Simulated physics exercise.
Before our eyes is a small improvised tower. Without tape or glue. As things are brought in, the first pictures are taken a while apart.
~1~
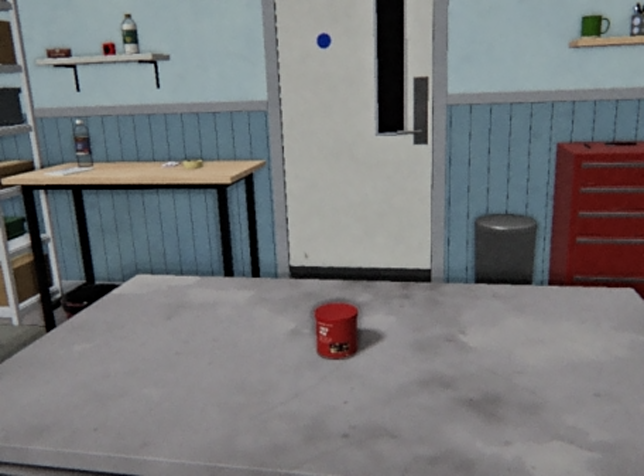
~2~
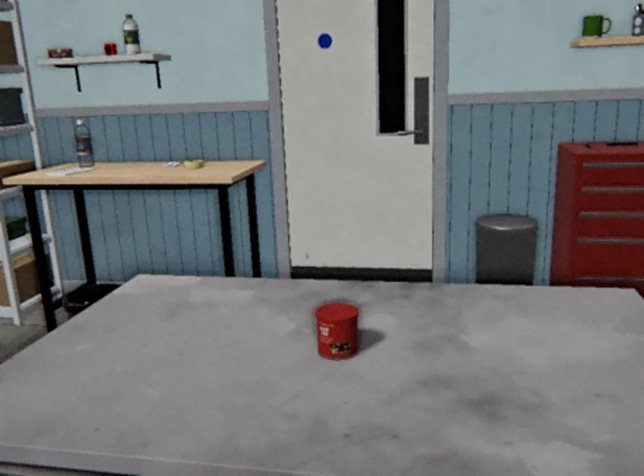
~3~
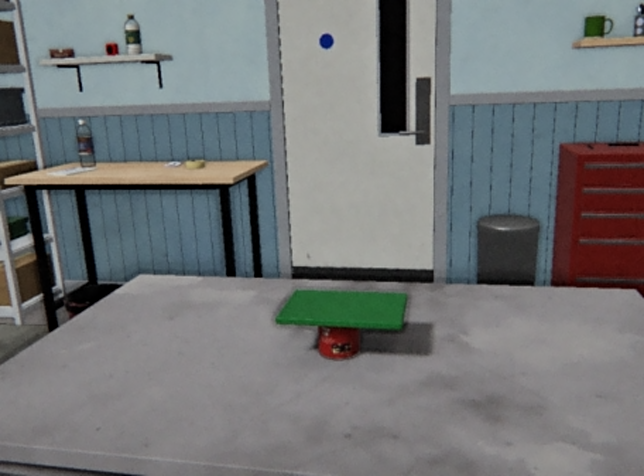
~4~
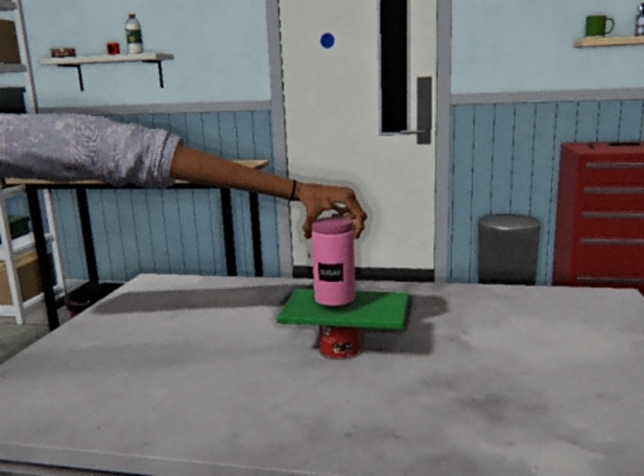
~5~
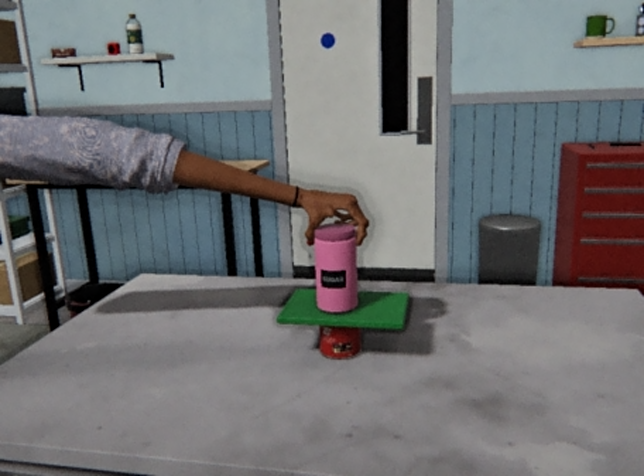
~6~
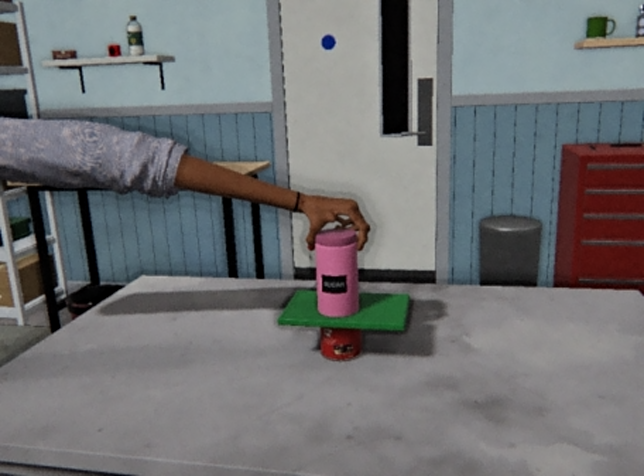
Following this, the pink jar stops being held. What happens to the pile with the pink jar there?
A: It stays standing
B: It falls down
The answer is A.
Then, 0.50 s later than the last frame, all is still.
Then, 1.30 s later than the last frame, pink jar resting near (337, 272).
Then, 2.10 s later than the last frame, things are still on the move.
When it is over, all 3 as before. End places, in pixels of the last picture, pink jar near (337, 272). The stack keeps its balance.
